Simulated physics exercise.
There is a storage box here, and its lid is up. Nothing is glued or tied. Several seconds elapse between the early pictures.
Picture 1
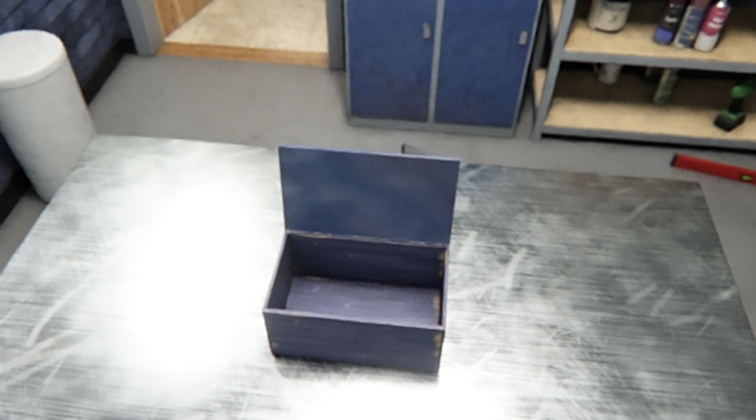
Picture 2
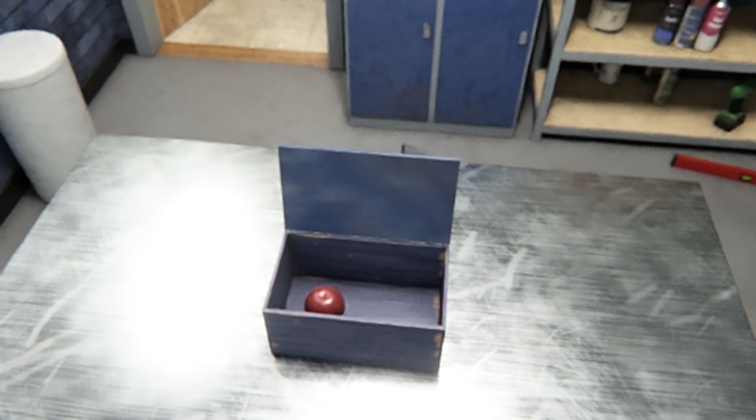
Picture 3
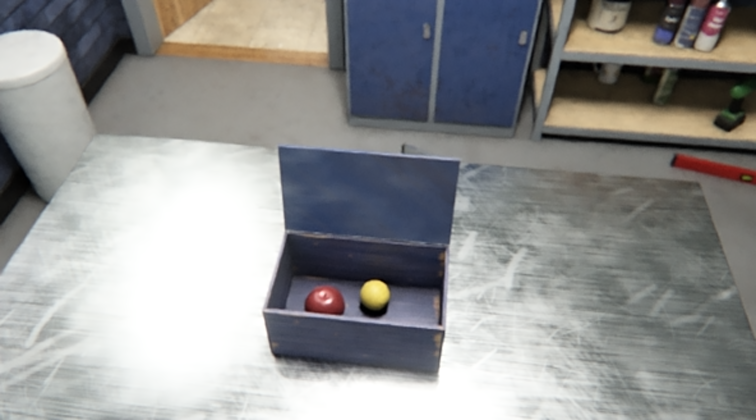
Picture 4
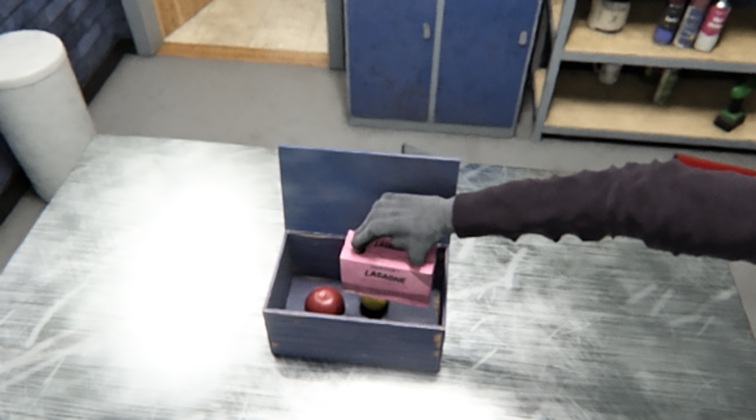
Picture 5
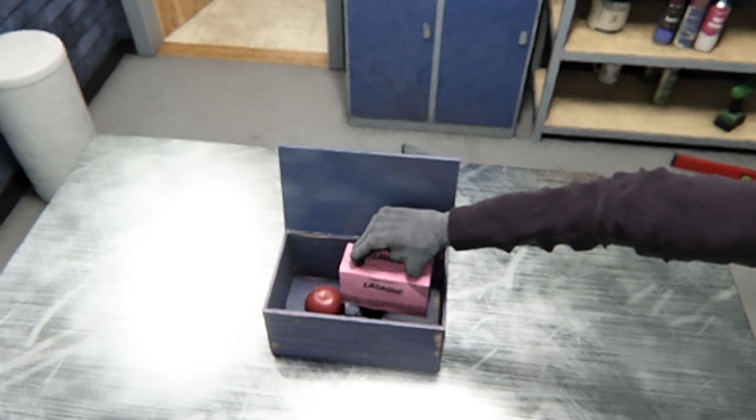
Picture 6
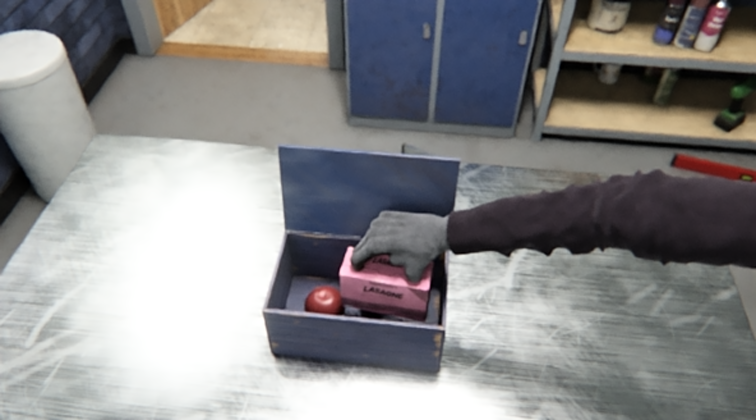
A gloved hand lowers a pink carton into an open box holding two fruits.
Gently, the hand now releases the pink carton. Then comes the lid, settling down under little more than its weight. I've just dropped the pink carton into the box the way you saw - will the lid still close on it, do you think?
Yes, it will close.
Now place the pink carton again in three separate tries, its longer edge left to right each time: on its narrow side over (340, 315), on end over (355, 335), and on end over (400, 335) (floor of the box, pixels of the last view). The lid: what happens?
First, it stays open; second, it shuts; third, it stays open.
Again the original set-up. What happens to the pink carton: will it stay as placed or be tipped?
As it turns out, it keeps its original angle.
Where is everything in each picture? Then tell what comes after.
The last thing is not in view yet, in the first frame.
The last thing is not in view yet, in the second frame.
The last thing is not in view yet, in the third frame.
Coming down; pink carton (389, 269), in the fourth frame.
Coming down; pink carton (387, 281), in the fifth frame.
In place under the hand; pink carton (387, 285), in the sixth frame.
Then, 0.30 s later than the last frame, pink carton tilted by 30° near (382, 313); yellow lemon moved a little.
Then, 1.20 s later than the last frame, lid 81° above the rim; pink carton moved a little near (381, 306); red apple moved a little; yellow lemon moved about its own width.
Then, 1.70 s later than the last frame, lid 51° above the rim; pink carton moved a little near (381, 306); red apple moved a little; yellow lemon moved about its own width.
Then, 2.20 s later than the last frame, lid 13° above the rim; pink carton moved a little near (381, 306); red apple moved a little; yellow lemon moved about its own width.
When it is over, lid shut; moved from the start, pink carton; the other 2 as before. End places, in pixels of the last picture, pink carton near (381, 306).
